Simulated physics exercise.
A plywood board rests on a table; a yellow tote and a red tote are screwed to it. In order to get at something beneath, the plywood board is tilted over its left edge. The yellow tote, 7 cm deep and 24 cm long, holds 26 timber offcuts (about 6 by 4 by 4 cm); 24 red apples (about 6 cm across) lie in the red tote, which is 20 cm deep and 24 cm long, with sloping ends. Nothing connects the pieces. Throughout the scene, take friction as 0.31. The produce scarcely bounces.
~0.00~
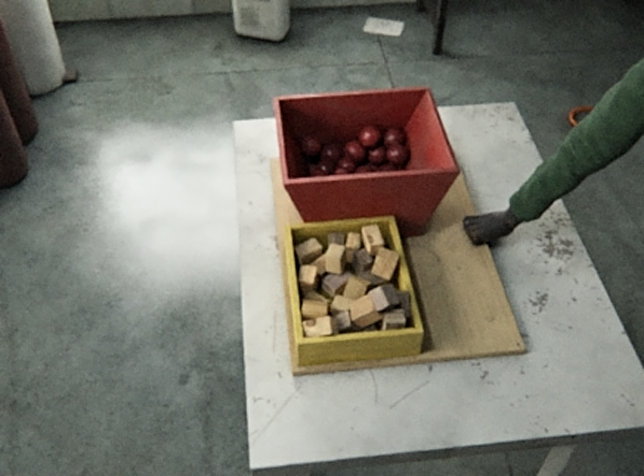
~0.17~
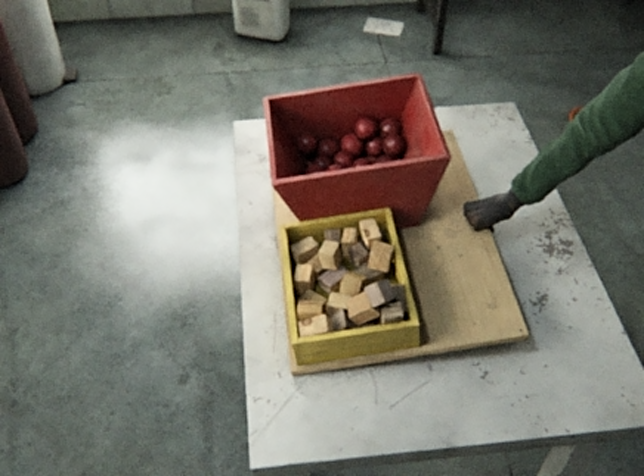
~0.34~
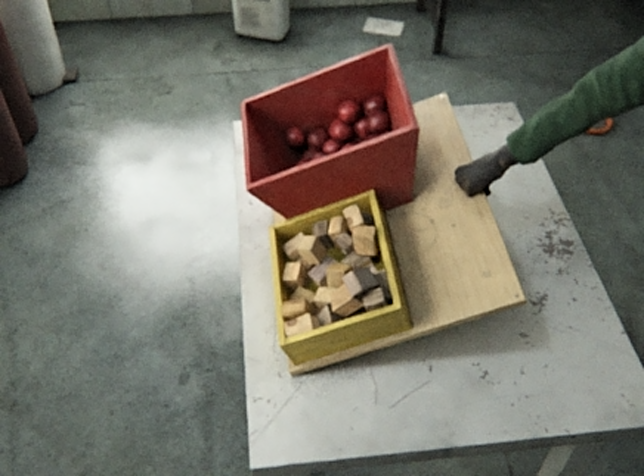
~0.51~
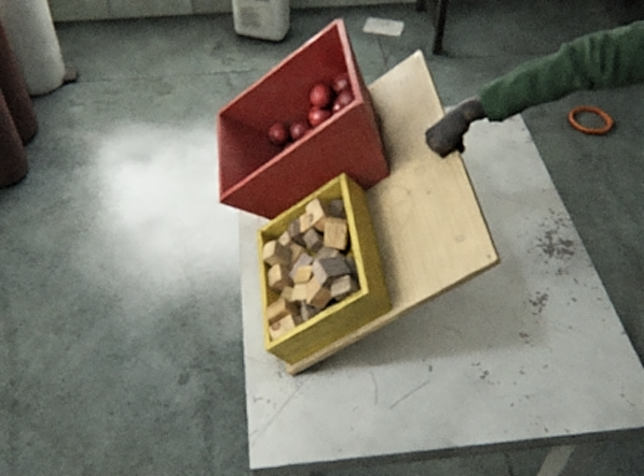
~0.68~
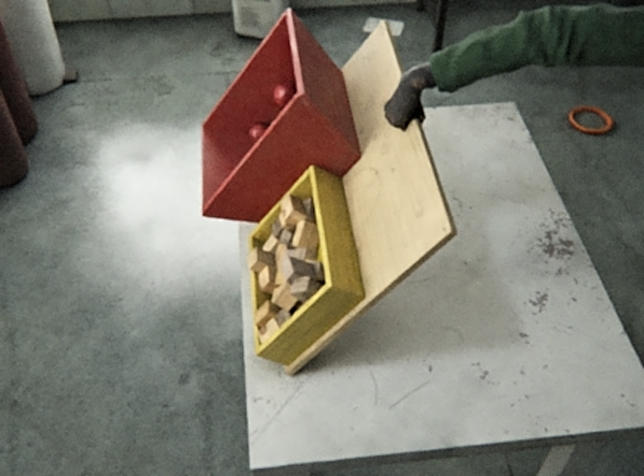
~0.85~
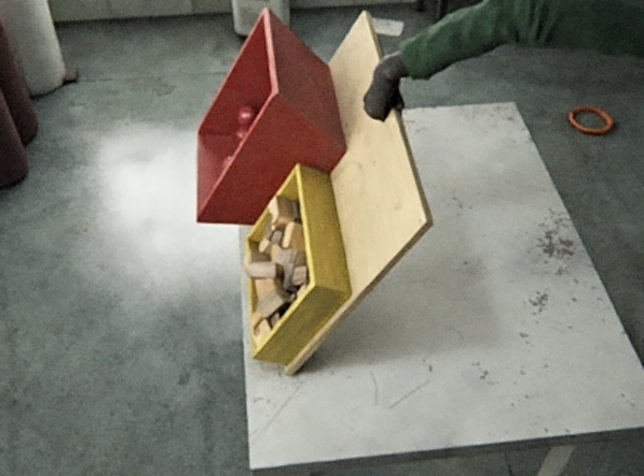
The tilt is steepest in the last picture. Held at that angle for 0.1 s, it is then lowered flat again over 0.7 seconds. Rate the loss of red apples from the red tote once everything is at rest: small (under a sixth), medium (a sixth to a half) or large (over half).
Small.
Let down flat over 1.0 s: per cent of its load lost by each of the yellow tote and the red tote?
In that case yellow tote 10 %, red tote 0 %.
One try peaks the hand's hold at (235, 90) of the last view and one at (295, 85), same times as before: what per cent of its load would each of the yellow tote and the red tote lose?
Yellow tote: 80 %, then 30 %; red tote: 100 %, then 80 %.
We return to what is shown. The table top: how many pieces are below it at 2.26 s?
Piece count: About 3.
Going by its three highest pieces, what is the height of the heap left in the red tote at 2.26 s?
Roughly 13 cm.
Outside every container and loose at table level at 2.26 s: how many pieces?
The count is about 1.
After 1.07 s, tilt 55°; 2 of 26 out of the yellow tote and 0 of 24 out of the red tote.
After 1.36 s, tilt 22°; 3 of 26 out of the yellow tote and 1 of 24 out of the red tote.
After 1.75 s, tilt 0°; 3 of 26 out of the yellow tote and 1 of 24 out of the red tote.
When it is over (at 2.26 s), 3 of 26 out of the yellow tote and 1 of 24 out of the red tote. Asked share, 1 of 24, 4 per cent.
